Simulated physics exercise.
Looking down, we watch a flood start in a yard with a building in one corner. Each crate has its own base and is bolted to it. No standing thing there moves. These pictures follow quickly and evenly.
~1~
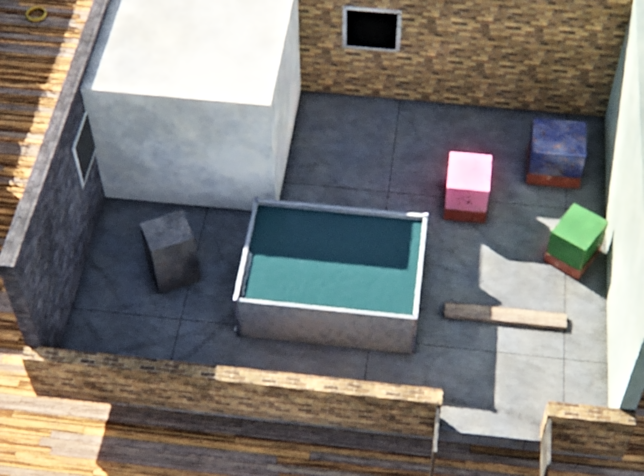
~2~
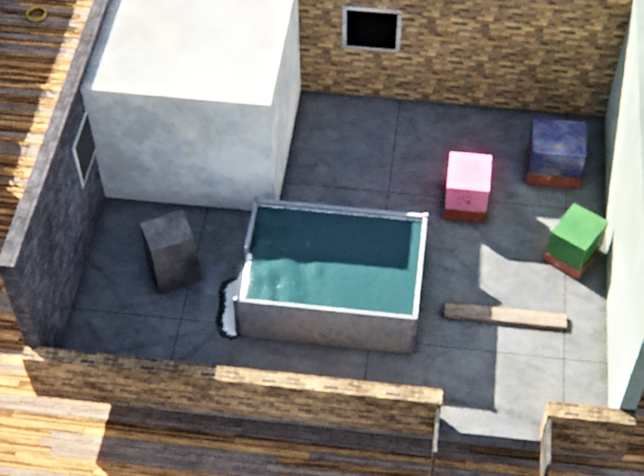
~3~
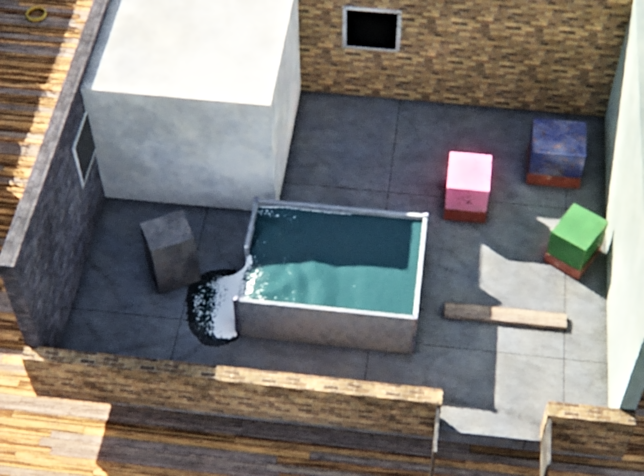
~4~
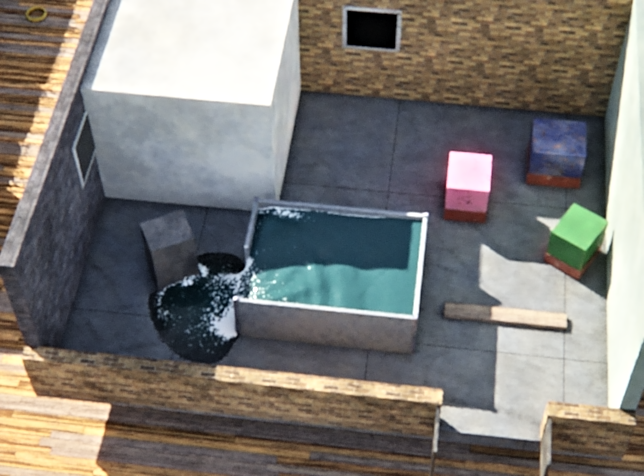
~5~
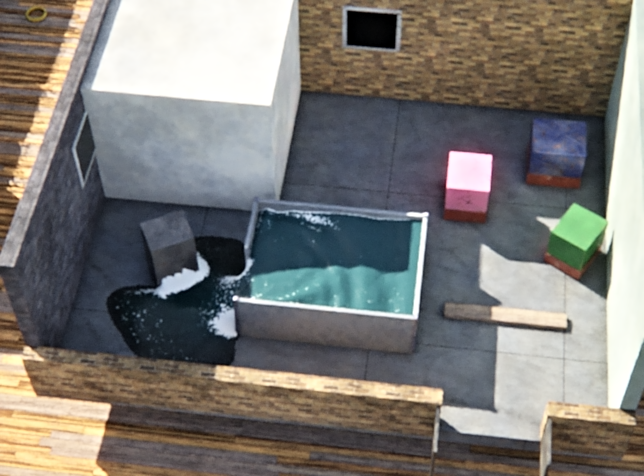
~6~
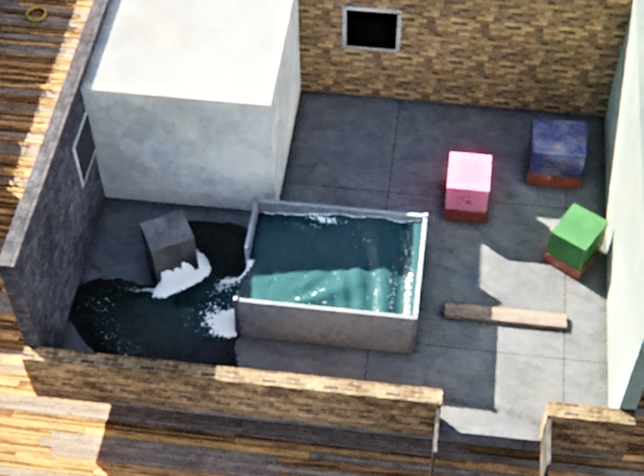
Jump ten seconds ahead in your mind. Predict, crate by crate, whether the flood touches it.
My prediction: The green crate remains untouched; the pink crate remains untouched; the blue crate remains untouched.
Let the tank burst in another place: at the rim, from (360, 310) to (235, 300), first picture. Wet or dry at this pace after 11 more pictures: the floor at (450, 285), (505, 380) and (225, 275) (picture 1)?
In order: Spared, swamped, spared.
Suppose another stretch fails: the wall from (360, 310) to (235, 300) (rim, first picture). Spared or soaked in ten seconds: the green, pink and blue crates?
Result - green crate gets flooded; pink crate is not reached; blue crate is not reached.
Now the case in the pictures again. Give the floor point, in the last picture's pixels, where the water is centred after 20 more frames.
I'd point to (241, 294).
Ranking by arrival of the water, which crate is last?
Easy - the blue crate.
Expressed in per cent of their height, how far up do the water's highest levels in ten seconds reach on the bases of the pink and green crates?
Some 70 and 70 % respectively.
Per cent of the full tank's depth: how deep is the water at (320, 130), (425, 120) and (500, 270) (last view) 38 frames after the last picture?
My figures are about 0, 0 and 2 percent.
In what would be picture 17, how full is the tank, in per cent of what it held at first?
It works out to roughly 62 %.
A moment on, water covers 20 % of the floor; the green crate not reached, the pink crate not reached, the blue crate not reached.
Next, water covers 25 % of the floor; the green crate not reached, the pink crate not reached, the blue crate not reached.
Then, water covers 35 % of the floor; the green crate not reached, the pink crate not reached, the blue crate not reached.
Later, water covers 65 % of the floor; the green crate water round its plinth, the pink crate water round its plinth, the blue crate not reached.
In the end, water covers 95 % of the floor; the green crate stayed above the water, the pink crate stayed above the water, the blue crate stayed above the water.
